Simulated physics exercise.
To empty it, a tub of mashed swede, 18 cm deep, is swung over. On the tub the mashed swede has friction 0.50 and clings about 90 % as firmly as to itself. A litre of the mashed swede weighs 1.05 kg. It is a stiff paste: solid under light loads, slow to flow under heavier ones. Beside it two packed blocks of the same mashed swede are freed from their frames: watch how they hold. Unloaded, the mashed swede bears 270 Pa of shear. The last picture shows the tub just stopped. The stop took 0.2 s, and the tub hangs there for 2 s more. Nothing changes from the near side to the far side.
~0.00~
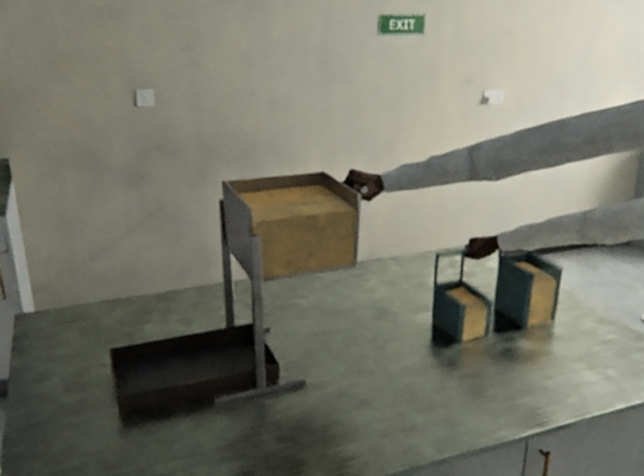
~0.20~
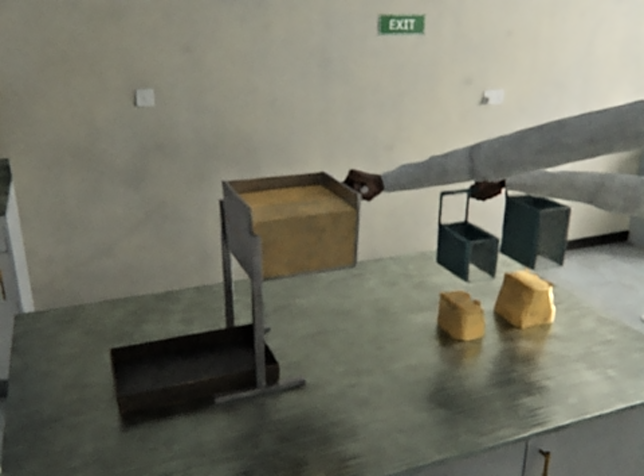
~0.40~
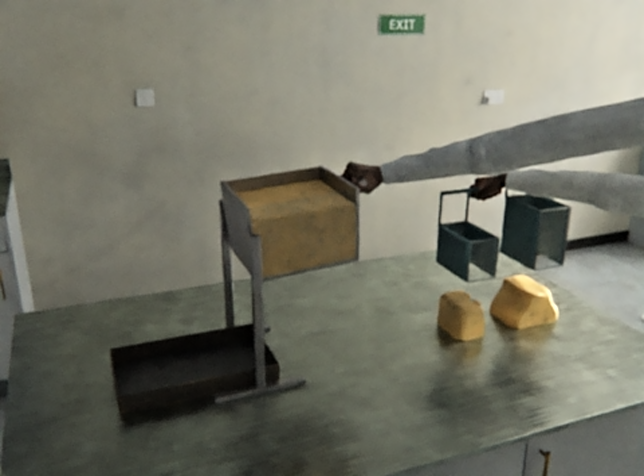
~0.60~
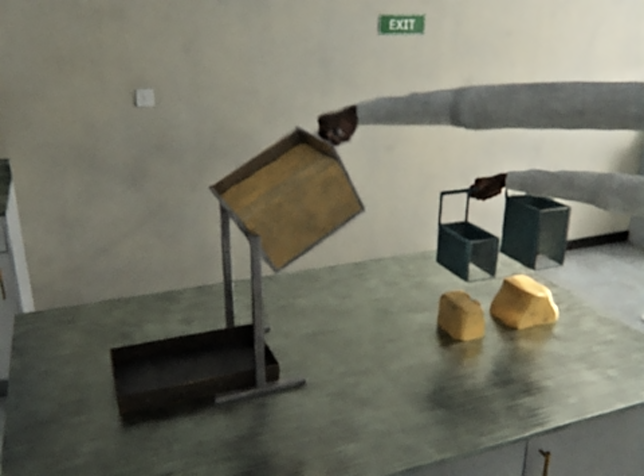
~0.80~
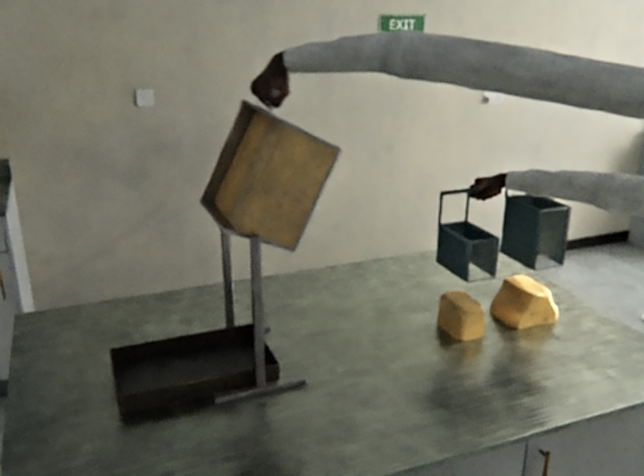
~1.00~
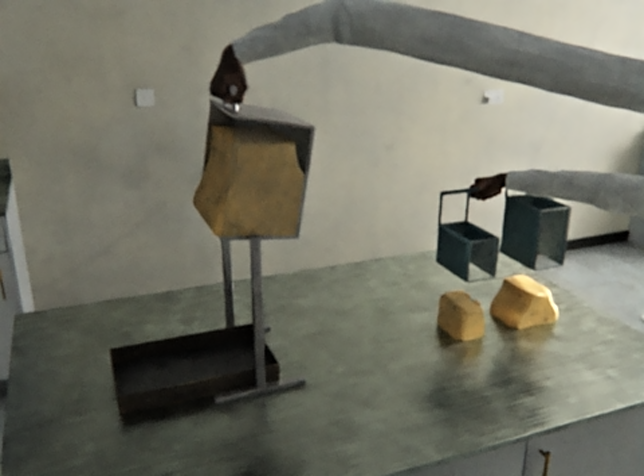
A grey tub packed with a yellow-brown mash stands on two legs above a dark tray on a grey-green worktop, seen from slightly above by a still camera in a pale-walled room with a green exit sign. At right, a hand lifts two dark teal holders off two yellowish blocks, which slump slightly, the right one more. Another grey-sleeved arm then swings the tub up and leftward onto its side, the mash bulging at its open face.
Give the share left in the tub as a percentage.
Expect roughly 42 %.
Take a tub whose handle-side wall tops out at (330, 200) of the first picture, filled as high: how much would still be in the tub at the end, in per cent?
In that case some 70 per cent.
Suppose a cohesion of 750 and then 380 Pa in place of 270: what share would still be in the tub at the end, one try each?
In that order: 100 %, 50 %.
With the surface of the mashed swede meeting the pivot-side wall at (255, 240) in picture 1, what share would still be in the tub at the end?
In that case some 80 per cent.
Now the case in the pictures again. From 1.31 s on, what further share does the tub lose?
About 9 %.
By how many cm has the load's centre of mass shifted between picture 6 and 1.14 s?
About 6 cm.
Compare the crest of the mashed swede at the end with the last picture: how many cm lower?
About 12 cm.
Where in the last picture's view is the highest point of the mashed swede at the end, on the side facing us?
Near (274, 194).
After 1.14 s, the tub is at 81 degrees and holds 74 %.
After 1.31 s, the tub is at 81 degrees and holds 51 %.
After 1.48 s, the tub is at 81 degrees and holds 43 %.
After 1.65 s, the tub is at 81 degrees and holds 42 %.
After 3.00 s, at the end, the tub is at 81 degrees and holds 42 %.
